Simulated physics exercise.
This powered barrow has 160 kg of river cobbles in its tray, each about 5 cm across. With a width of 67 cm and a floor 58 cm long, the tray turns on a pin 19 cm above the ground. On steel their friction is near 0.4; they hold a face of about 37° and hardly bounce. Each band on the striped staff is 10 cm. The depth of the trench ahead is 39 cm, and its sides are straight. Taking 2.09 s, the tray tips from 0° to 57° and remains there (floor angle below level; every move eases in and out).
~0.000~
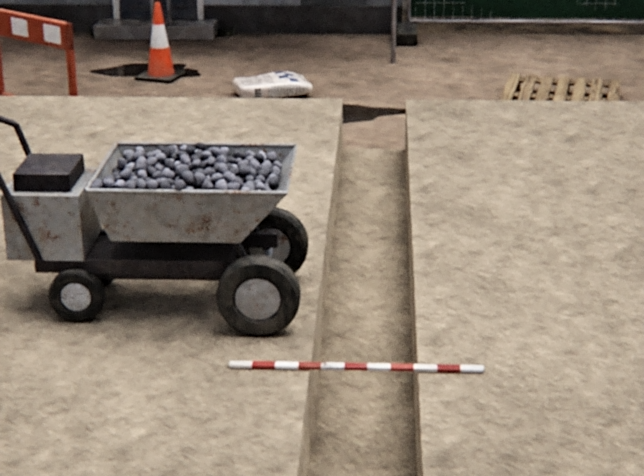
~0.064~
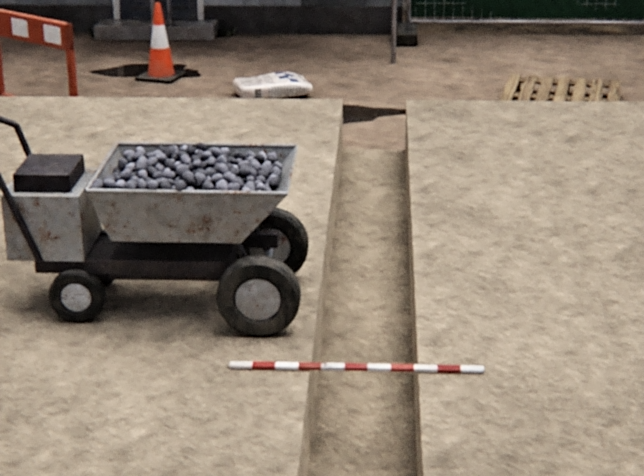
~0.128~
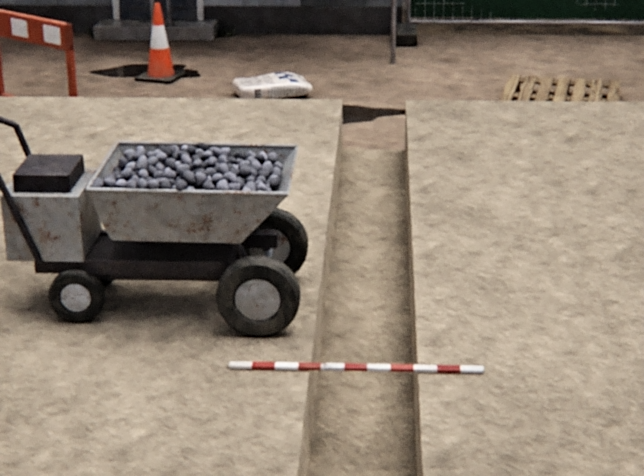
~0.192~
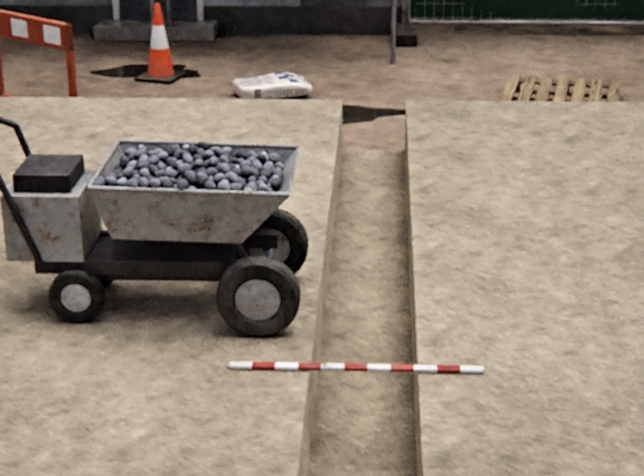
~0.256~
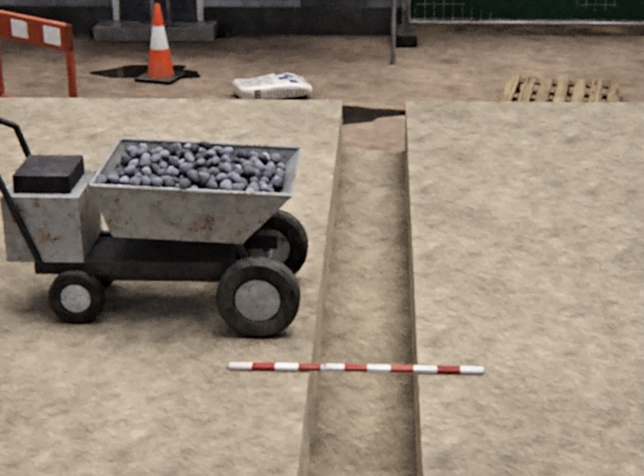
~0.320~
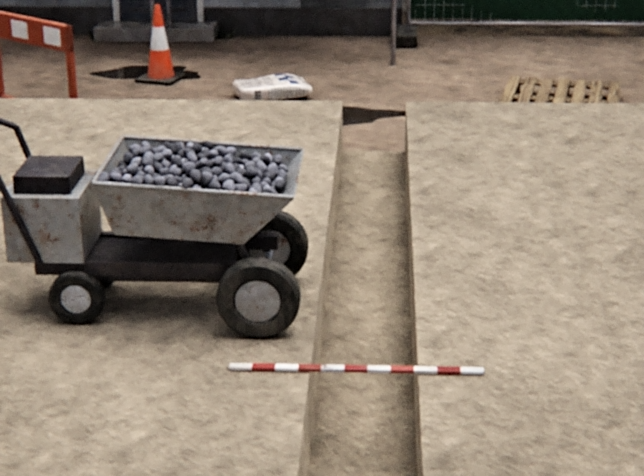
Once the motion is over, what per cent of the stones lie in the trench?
57 %.
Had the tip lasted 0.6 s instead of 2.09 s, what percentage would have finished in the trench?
In that case some 30 per cent.
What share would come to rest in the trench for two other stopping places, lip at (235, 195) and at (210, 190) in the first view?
That gives roughly 75 per cent and roughly 75 per cent.
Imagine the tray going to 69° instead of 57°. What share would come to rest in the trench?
Share in trench: Approx. 55%.
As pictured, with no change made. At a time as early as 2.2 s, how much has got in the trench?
About 20 per cent by then.
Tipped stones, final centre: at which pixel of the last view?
At about pixel (395, 368) in the last view.
After 1.6 s the floor is at 48°; 100 % in the tray; the foremost stones are at (363, 233).
After 2.2 s the floor is at 57°; 69 % in the tray, 20 % in the trench, 11 % past the trench; the foremost stones are at (473, 317).
After 2.5 s the floor is at 57°; 50 % in the tray, 30 % in the trench, 21 % past the trench; the foremost stones are at (533, 309).
After 4.5 s the floor is at 57°; 22 % in the tray, 57 % in the trench, 21 % past the trench; the foremost stones are at (576, 311).
